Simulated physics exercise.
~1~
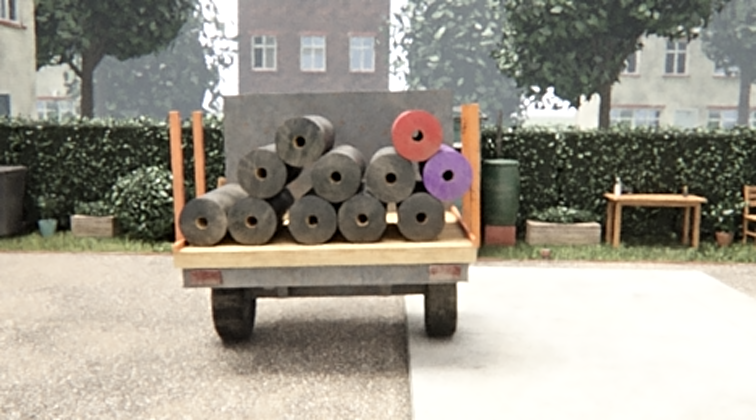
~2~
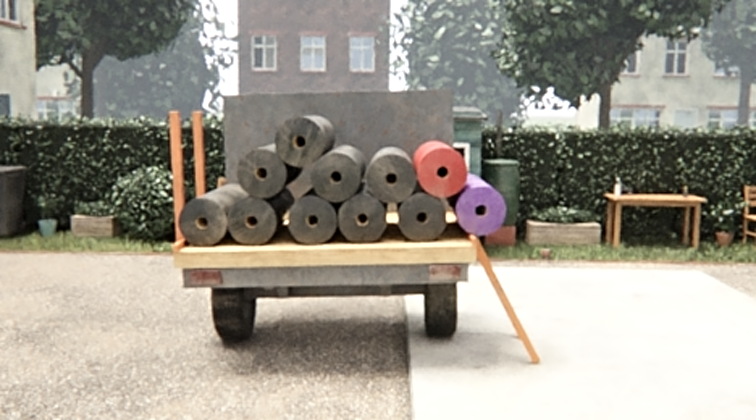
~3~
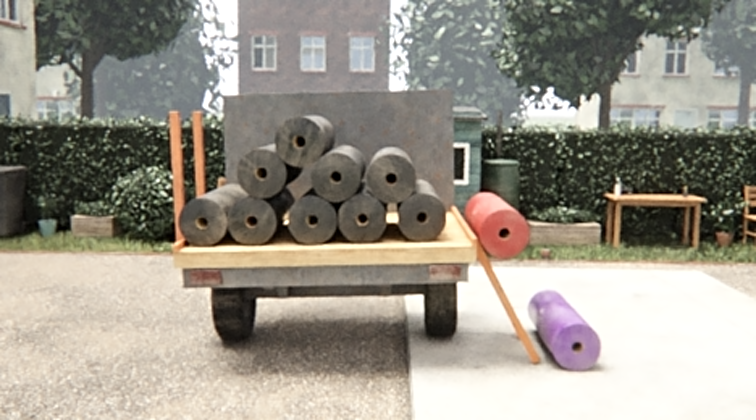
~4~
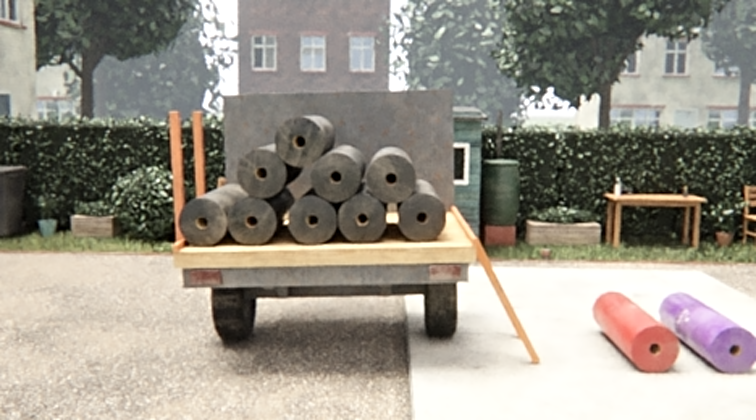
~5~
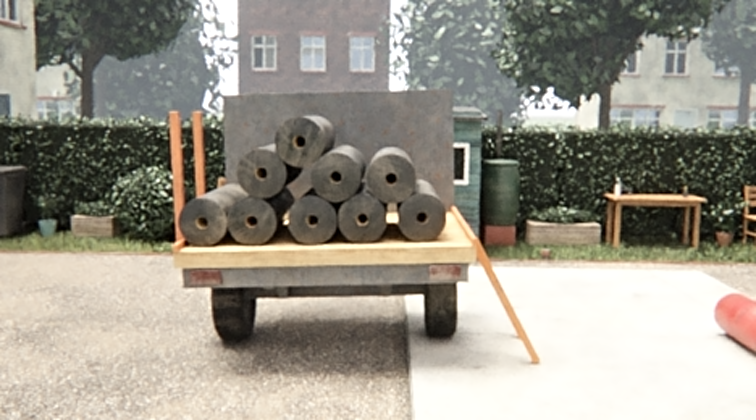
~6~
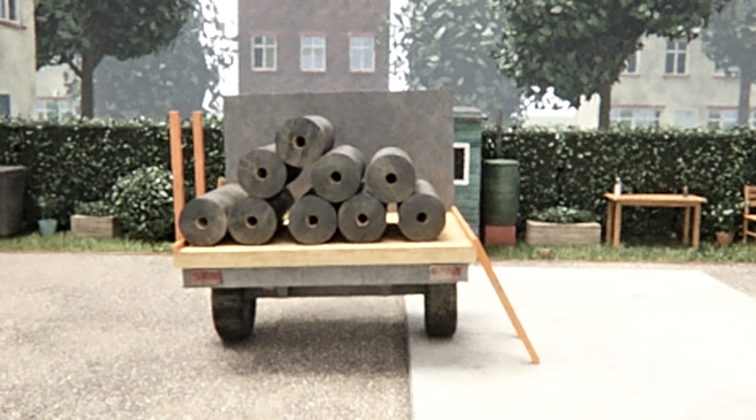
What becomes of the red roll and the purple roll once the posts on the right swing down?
Both come off the right side of the trailer, the purple roll first and the red one after it, and they roll away to the right out of view.
